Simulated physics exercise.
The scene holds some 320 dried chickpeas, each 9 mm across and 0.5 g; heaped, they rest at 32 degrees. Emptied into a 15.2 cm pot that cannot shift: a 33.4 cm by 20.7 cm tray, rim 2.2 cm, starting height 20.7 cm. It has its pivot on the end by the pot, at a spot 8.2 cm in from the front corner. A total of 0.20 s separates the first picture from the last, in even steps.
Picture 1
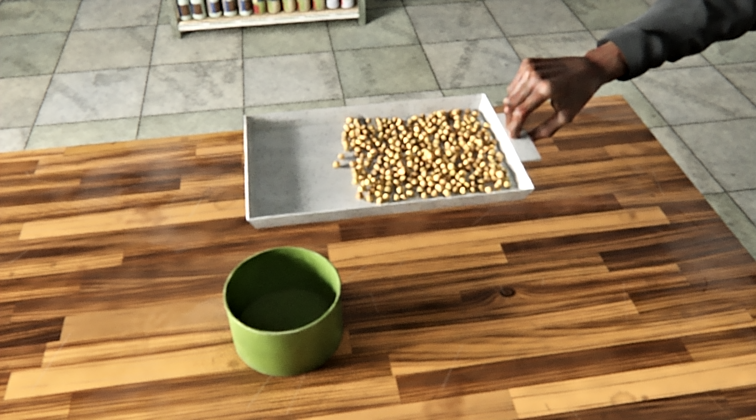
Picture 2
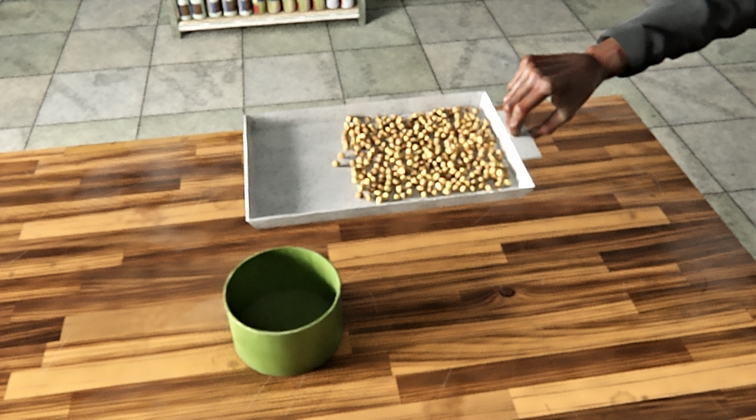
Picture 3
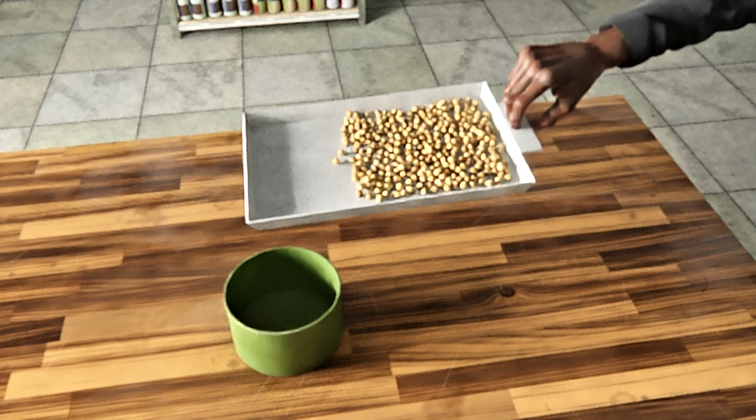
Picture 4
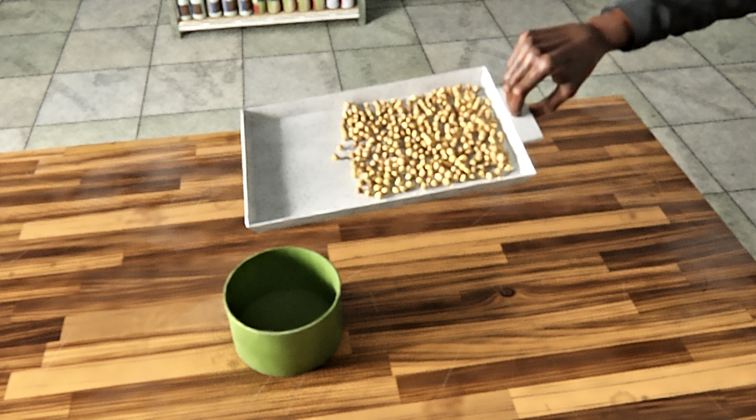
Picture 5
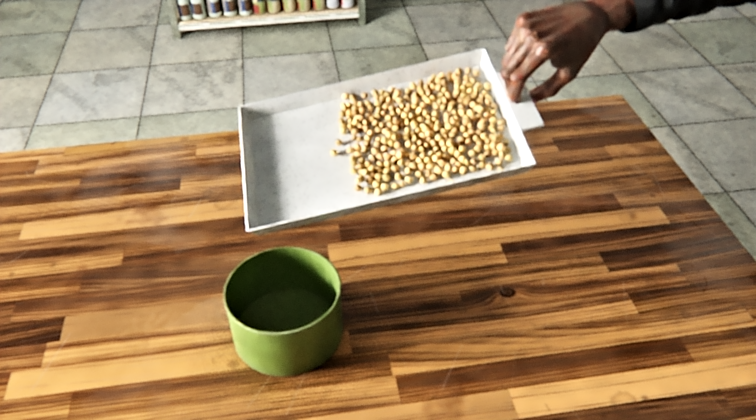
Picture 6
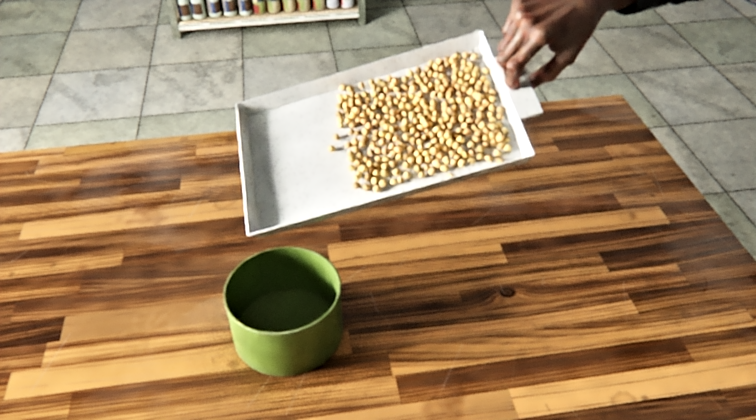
In this clip, a hand at the right end of a white tray of dried chickpeas raises that end steadily, slanting the tray down toward the left, while the chickpeas barely shift and a green pot stays still on the wooden table.
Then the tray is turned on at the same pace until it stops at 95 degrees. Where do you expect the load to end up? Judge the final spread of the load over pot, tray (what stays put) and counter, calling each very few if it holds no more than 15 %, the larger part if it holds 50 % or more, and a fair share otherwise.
Final spread - pot: The larger part, tray: Very few, counter: A fair share.
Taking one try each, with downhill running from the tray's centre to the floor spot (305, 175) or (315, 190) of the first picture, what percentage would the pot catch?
That would be close to 5 per cent and then close to 25 per cent.
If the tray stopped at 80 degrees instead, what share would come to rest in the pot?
In that case it comes to about 65 in a hundred.
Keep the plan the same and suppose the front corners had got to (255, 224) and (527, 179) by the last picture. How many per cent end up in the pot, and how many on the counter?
Per cent by place - pot 70, counter 30.
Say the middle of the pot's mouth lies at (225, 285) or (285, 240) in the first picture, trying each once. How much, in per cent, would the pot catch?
In order, about 70 and about 0 per cent.
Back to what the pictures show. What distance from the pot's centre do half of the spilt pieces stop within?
That comes to near 24 cm.
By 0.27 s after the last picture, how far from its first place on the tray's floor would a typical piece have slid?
Around 7 centimetres.
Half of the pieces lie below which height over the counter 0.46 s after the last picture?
Roughly 18 cm.
Then, 0.27 s after the last picture, tilt 57 degrees; the tray holds 100 %, the pot 0 %.
Then, 0.46 s after the last picture, tilt 83 degrees; the tray holds 60 %, the pot 5 %.
Then, 0.76 s after the last picture, tilt 95 degrees; the tray holds 0 %, the pot 65 %.
In the end, pot 70 %, tray 0 %, counter 30 %.
